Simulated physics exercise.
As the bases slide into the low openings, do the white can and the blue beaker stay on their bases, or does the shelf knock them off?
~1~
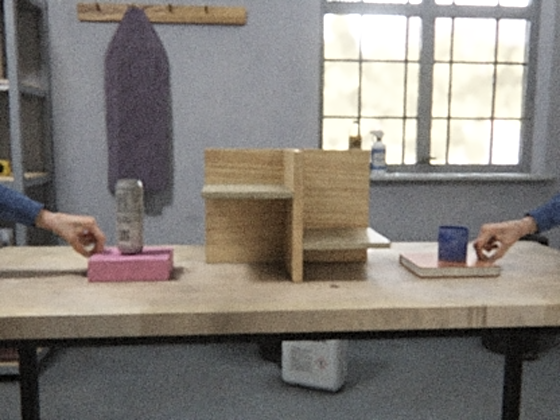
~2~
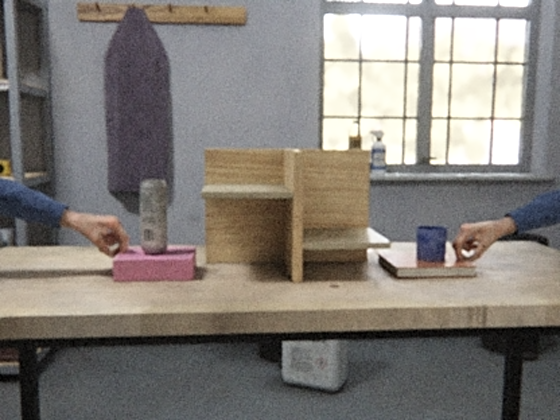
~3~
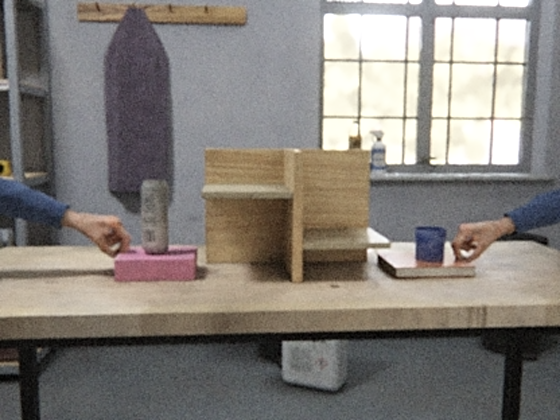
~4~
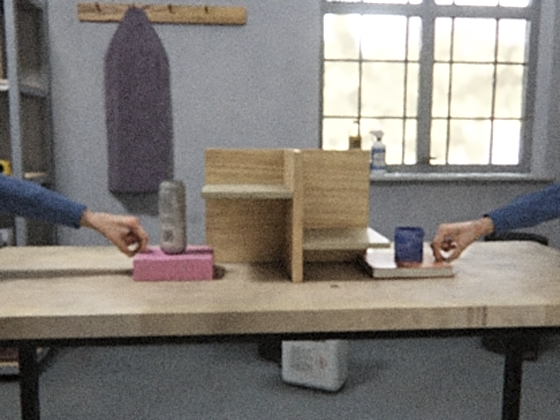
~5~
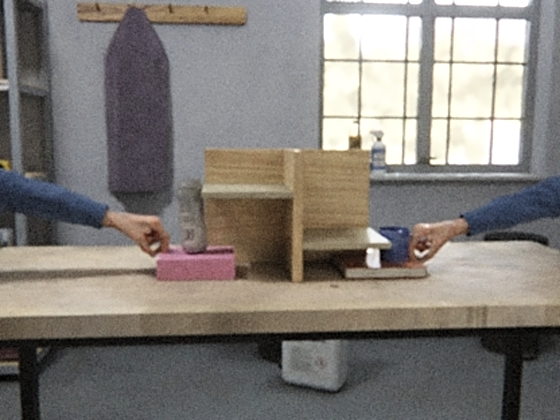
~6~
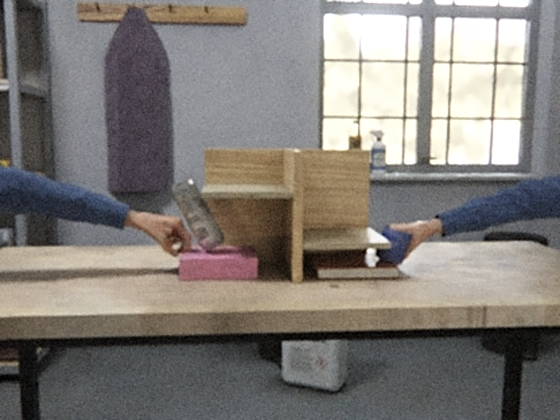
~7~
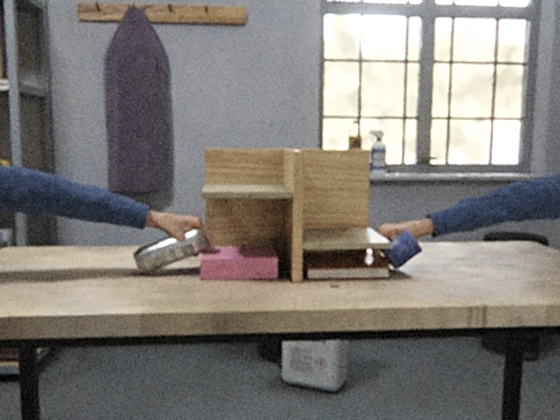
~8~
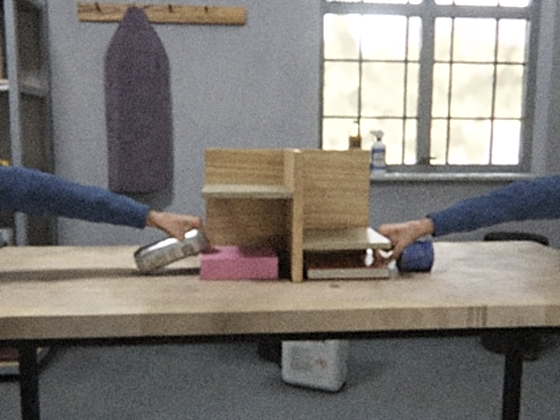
The shelf knocks both of them off their spots. The white can ends up on its side to the left of the tray, and the blue beaker ends up off to the right of the book.
